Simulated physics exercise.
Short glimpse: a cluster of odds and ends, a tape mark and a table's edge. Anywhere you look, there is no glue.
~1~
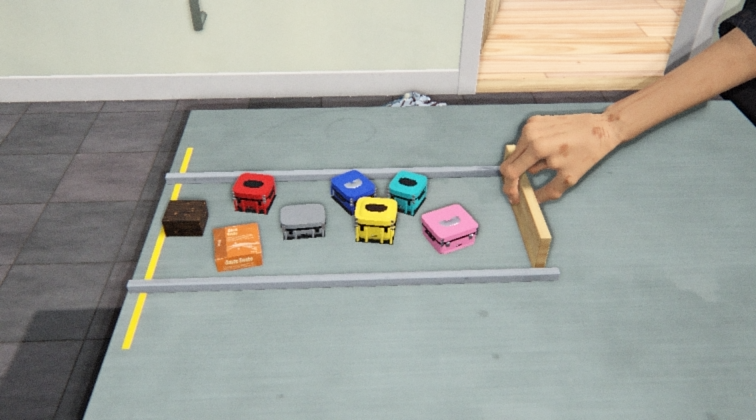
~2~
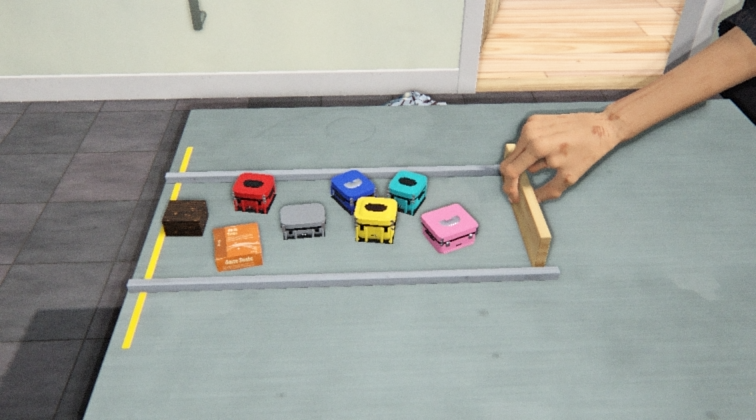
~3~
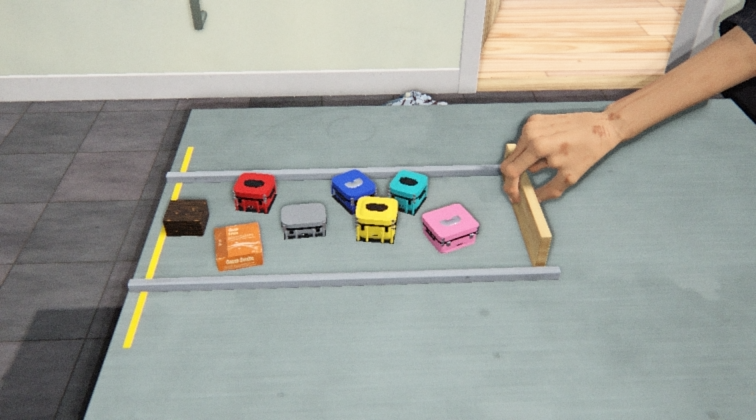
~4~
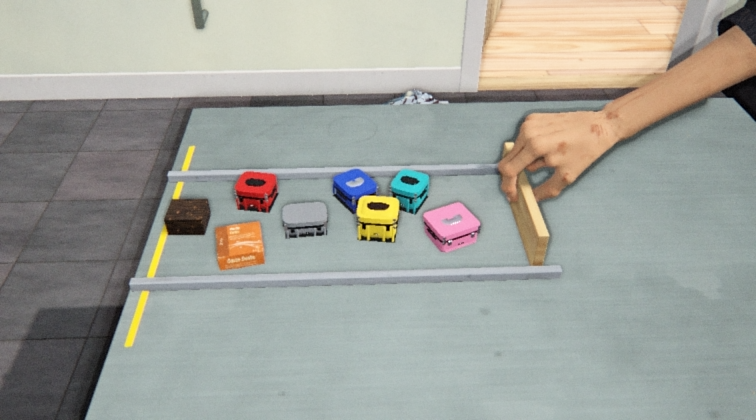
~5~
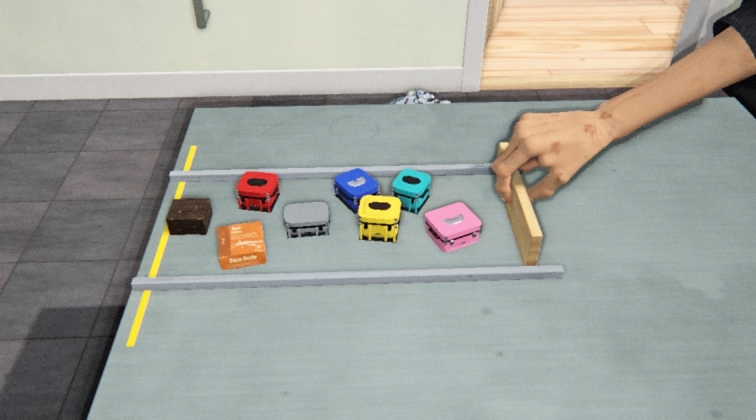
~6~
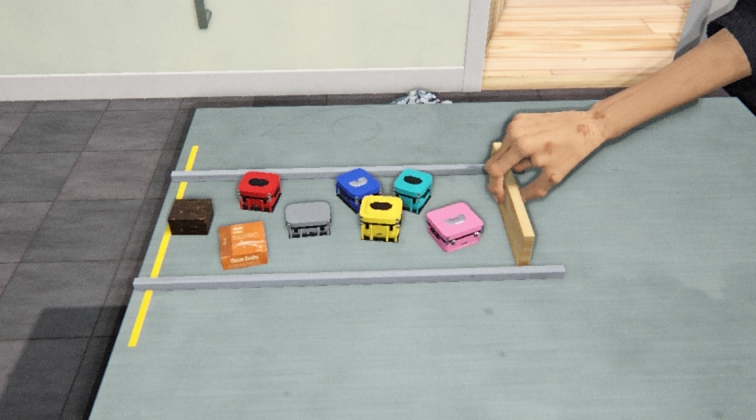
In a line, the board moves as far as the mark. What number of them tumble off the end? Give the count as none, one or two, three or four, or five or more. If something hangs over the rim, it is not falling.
The count is five or more.
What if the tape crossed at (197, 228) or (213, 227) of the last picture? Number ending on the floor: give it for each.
So it's 5 the first time and 4 the second time.
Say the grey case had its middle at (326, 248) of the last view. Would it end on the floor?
Result: It does not drop.
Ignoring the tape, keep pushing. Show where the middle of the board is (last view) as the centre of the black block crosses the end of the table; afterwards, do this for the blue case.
Roughly at (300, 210) and roughly at (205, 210).
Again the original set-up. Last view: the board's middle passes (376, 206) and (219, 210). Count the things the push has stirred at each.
6 at one spot and 8 at the other.
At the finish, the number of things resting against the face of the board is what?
Count: 1.
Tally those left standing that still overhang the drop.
I count 1 overhanging.
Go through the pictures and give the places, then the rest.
In the first frame, black block (186, 218); orange box (238, 247); red case (255, 194); board (524, 204); tape (164, 230).
In the second frame, orange box (238, 247); pink case (449, 230).
In the third frame, red case (255, 193); grey case (304, 221).
In the fourth frame, black block (188, 217); yellow case (378, 219).
In the fifth frame, orange box (242, 245); turquoise case (411, 191).
In the sixth frame, black block (191, 216); orange box (243, 245); red case (260, 192); board (509, 202); tape (169, 228).
Early on, none off yet; black block at rest near (191, 216); orange box at rest near (243, 245); red case at rest near (260, 192).
A while later, none off yet; black block leaning a little near (140, 220); orange box travelled about its own width near (201, 257); red case travelled about its own width near (205, 193).
Finally, the number that fall off is five or more; lost, pink case, yellow case, blue case, grey case, red case, orange box and black block.
